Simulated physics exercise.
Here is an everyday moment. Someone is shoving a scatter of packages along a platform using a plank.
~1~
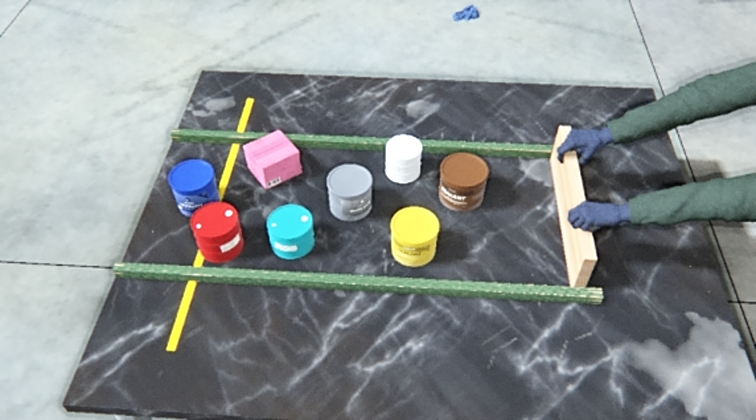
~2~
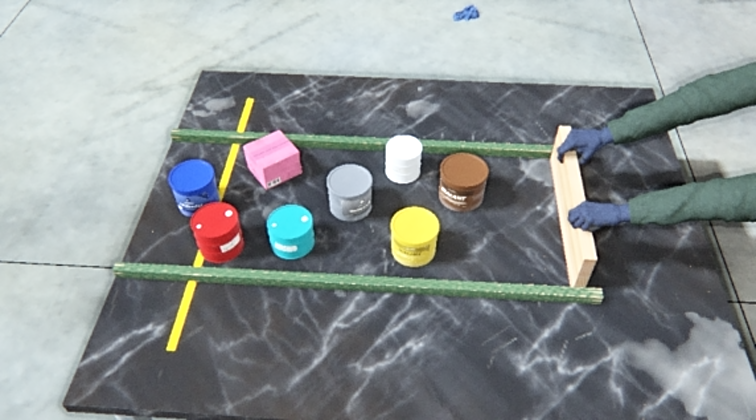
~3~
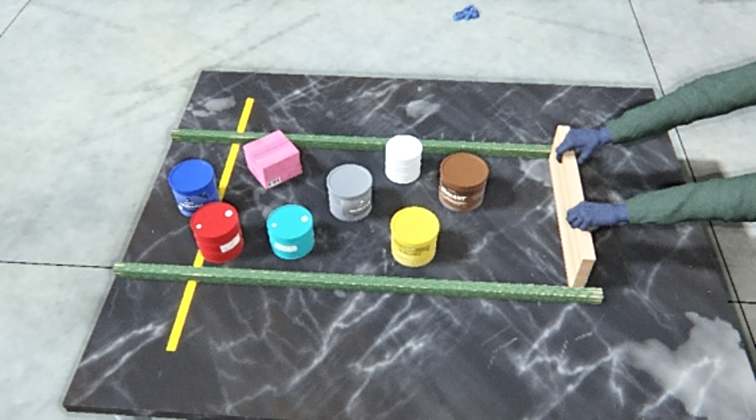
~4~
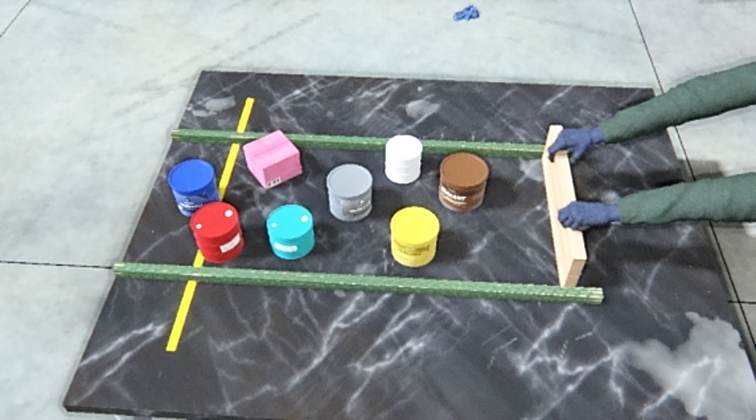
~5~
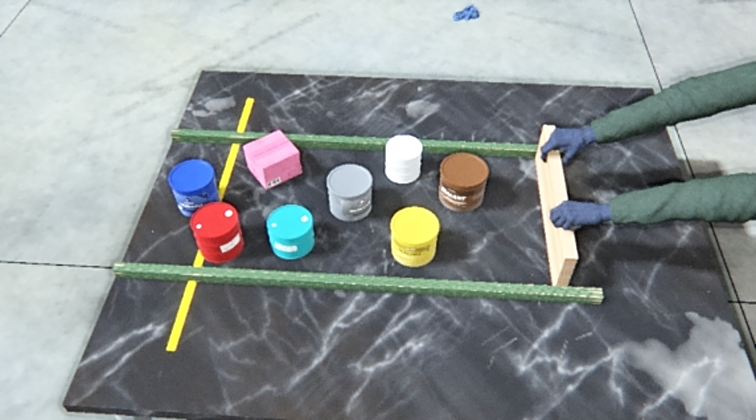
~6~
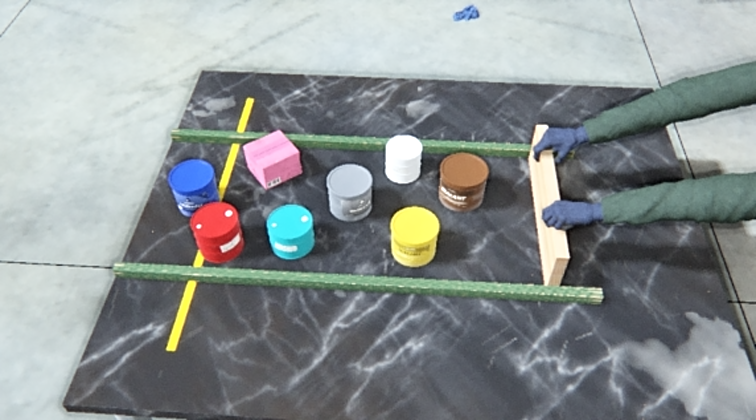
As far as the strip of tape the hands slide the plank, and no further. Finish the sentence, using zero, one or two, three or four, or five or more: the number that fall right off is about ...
The number that fall right off is about one or two.
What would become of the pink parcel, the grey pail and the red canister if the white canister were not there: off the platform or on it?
The pink parcel remains in place while the grey pail remains in place, and the red canister falls away.
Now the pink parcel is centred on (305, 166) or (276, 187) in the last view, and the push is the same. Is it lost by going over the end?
Lab note: Pink parcel, try one rests in place; try two rests in place.
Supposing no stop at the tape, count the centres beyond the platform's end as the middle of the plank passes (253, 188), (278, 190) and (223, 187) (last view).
The counts would come out as 0, 0 and 1.
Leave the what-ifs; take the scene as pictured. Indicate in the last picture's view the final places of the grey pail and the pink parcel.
Grey pail at (174, 199), pink parcel at (174, 151).
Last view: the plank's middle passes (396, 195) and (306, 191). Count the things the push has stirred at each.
4 and 7.
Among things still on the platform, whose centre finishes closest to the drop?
The blue pail is the one.
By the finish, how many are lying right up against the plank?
That comes to 3.
A little later, none off yet; blue pail at rest near (196, 189); red canister at rest near (218, 233); pink parcel at rest near (273, 160).
When it is over, the number that fall off is one or two; down, red canister.
